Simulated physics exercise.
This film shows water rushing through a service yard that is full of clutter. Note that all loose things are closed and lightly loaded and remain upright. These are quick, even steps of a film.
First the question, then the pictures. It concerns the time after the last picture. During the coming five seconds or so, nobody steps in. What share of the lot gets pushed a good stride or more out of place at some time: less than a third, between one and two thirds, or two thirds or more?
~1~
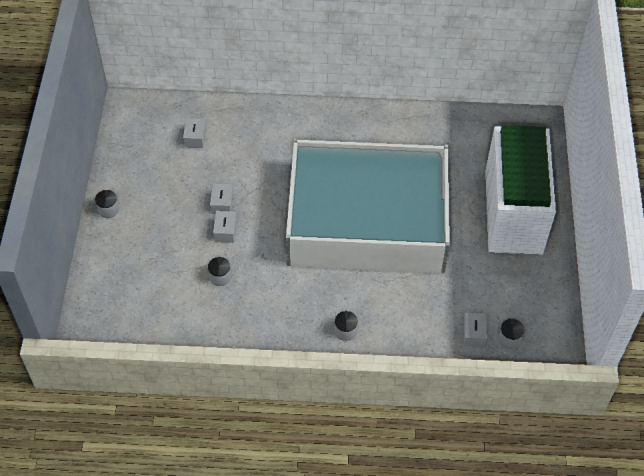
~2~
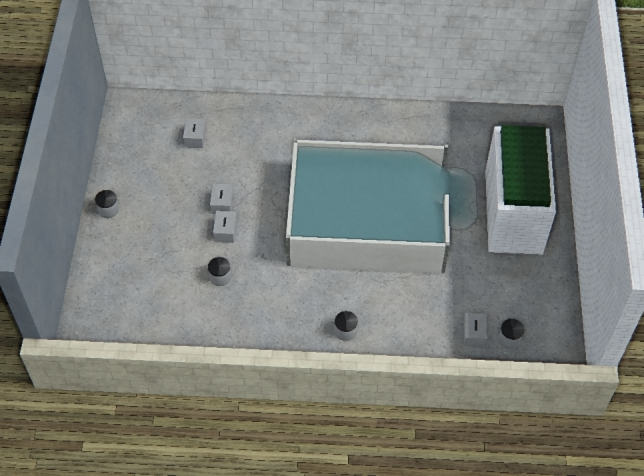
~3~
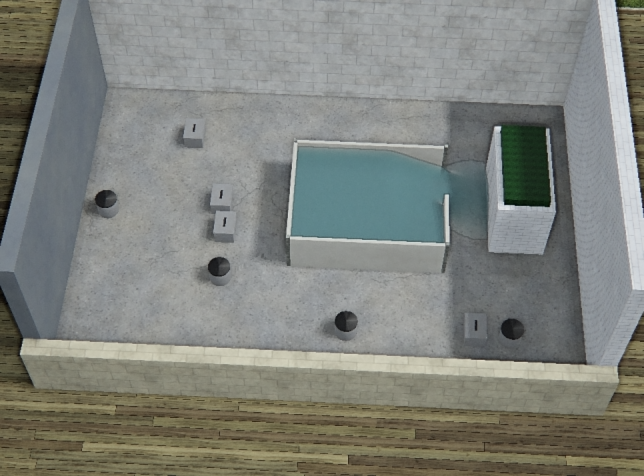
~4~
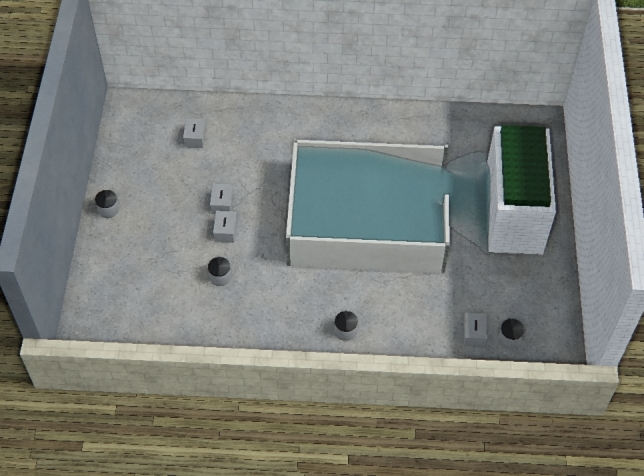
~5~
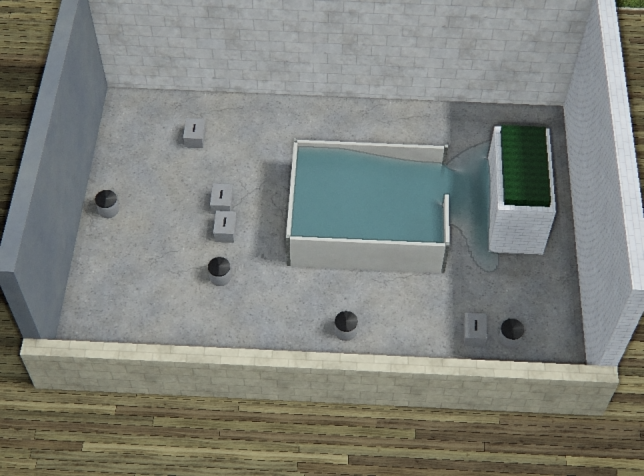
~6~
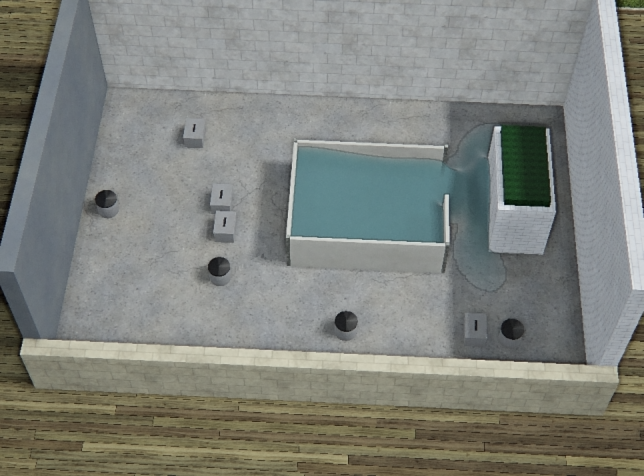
The things swept well aside make up a smaller part than a third.
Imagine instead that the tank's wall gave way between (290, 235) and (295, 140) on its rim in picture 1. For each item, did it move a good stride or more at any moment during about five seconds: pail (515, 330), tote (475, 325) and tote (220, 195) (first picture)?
In turn: Stayed short, stayed short, cleared that distance.
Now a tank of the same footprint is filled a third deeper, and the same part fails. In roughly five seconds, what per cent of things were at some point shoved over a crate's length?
Share moved: 40 in a hundred.
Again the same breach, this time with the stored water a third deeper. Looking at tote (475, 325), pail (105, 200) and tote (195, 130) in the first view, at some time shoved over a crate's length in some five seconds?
One: Passed the mark. Two: Stayed below the mark. Three: Stayed below the mark.
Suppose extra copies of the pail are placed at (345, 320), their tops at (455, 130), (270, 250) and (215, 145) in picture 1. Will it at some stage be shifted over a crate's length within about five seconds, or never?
Listed in order: Displaced, hardly budges, then hardly budges.
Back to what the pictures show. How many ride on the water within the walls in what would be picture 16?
Well, I'd say 0.
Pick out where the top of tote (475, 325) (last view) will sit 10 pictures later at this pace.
Close to (479, 360).
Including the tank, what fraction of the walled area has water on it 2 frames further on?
Something close to 25 per cent.
A moment on, 0 of 8 are well off their spots; 0 afloat.
Next, 1 of 8 are well off their spots; 0 afloat.
Later, 2 of 8 are well off their spots; 2 afloat.
In the end, 1 of 8 are well off their spots, and 2 have been at some point; 2 afloat.
